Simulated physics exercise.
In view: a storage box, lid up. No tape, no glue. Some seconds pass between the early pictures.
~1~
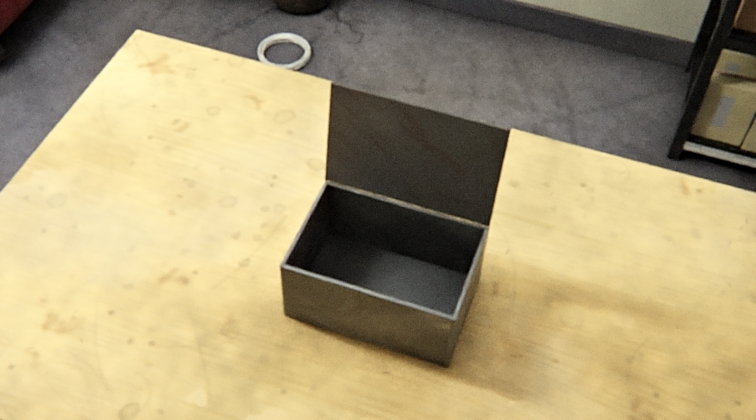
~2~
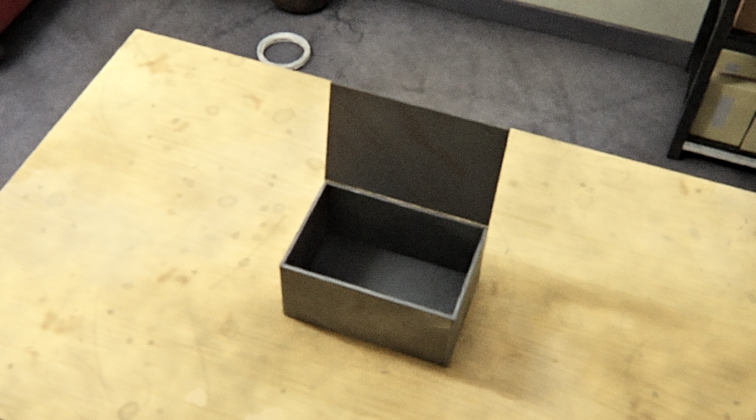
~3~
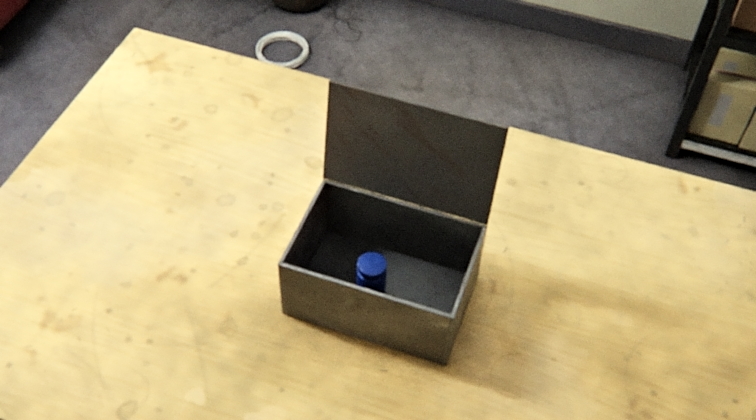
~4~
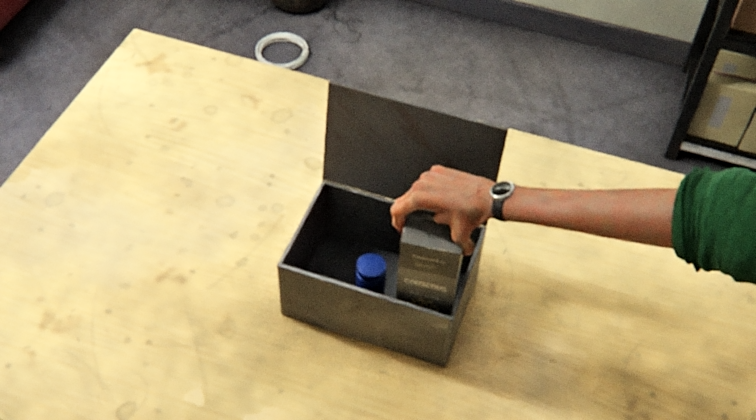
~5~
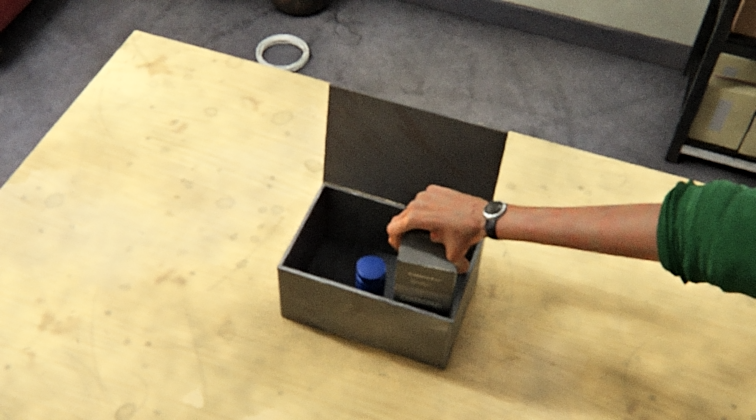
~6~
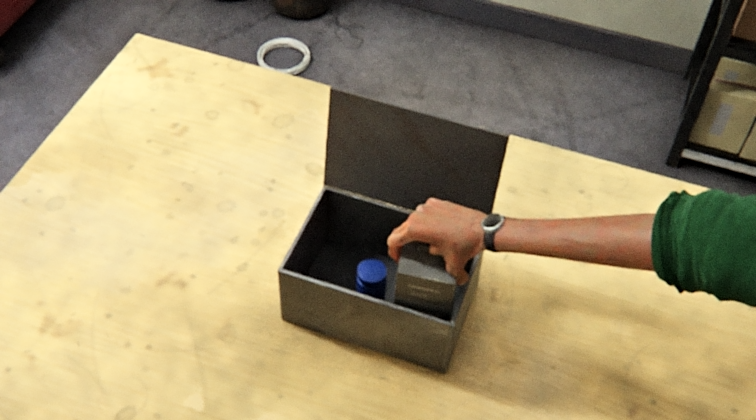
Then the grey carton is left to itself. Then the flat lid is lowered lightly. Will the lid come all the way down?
The lid is held up.
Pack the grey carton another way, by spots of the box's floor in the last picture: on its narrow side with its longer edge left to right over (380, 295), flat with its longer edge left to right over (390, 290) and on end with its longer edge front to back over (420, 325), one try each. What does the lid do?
First try: It sits on the rim; second try: It closes; third try: It will not close.
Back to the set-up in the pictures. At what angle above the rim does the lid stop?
Some 40° above the rim.
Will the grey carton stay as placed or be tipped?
It stays as placed.
Then, 1.30 s on from there, lid 80° above the rim.
Then, 1.60 s on from there, lid 56° above the rim.
In the end, lid 39° above the rim; both unmoved. At the end, from the last picture's camera, grey carton near (426, 297).
